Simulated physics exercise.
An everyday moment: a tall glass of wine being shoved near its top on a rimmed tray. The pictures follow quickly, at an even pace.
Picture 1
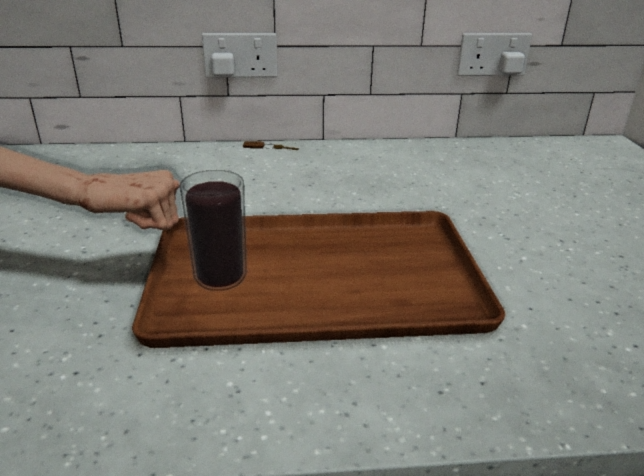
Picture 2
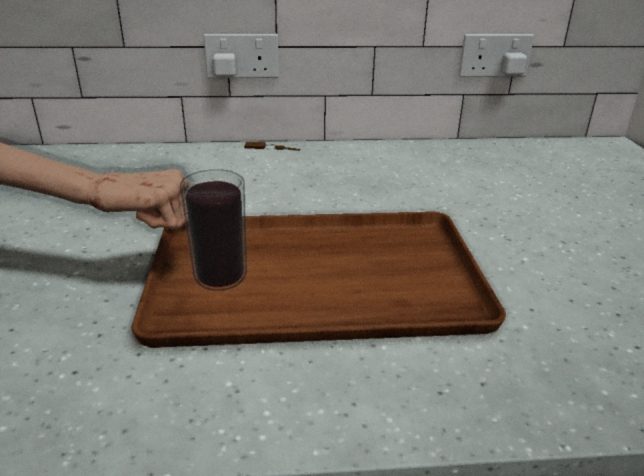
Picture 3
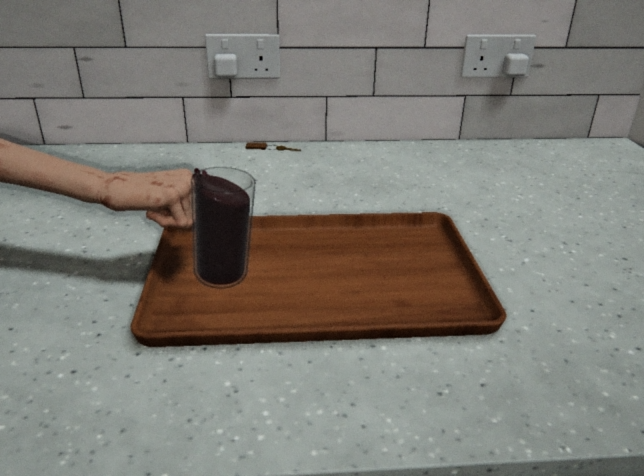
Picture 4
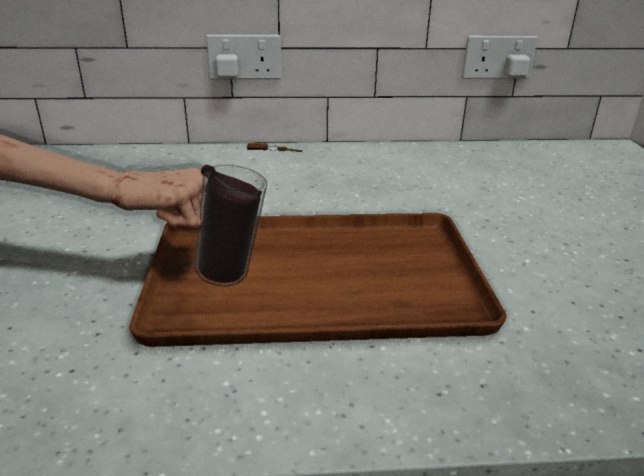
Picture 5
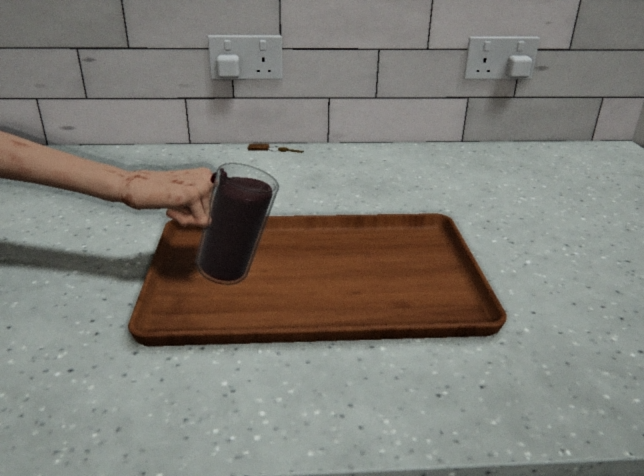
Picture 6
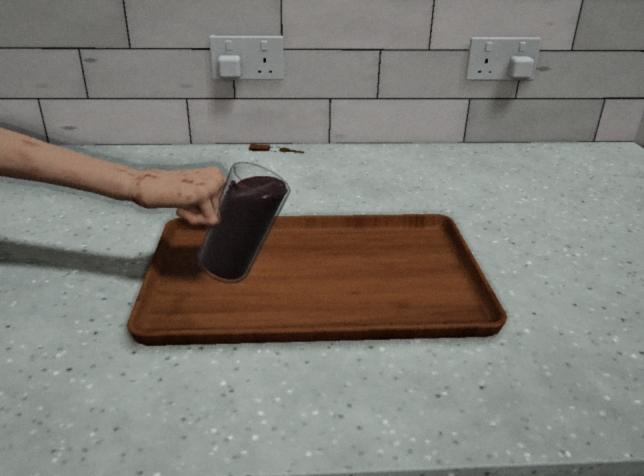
On a pale speckled kitchen countertop, a tall glass of dark wine stands upright at the left side of a rimmed wooden tray, with a hand at its upper left. The hand pushes near the top, and the glass leans steadily further to the right while the dark liquid shifts inside.
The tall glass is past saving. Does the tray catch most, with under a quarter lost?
As it turns out, a quarter and more lands beyond the tray.
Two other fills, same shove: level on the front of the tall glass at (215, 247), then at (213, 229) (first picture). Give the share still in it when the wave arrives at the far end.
First some 65, then 70 per cent.
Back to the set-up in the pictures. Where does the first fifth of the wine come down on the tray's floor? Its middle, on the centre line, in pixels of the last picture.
Near (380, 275).
A moment on, the tall glass is falling and 96 per cent is in the glass, 0 on the tray and 3 above or beyond its rim.
Next, the tall glass lies on its side and 75 per cent is in the glass, 19 on the tray and 6 above or beyond its rim.
Then the tall glass lies on its side and 44 per cent is in the glass, 40 on the tray and 17 above or beyond its rim.
Later the tall glass lies on its side and 24 per cent is in the glass, 38 on the tray and 38 above or beyond its rim.
Finally, 63 per cent is held by tray and glass, 37 is off the tray.
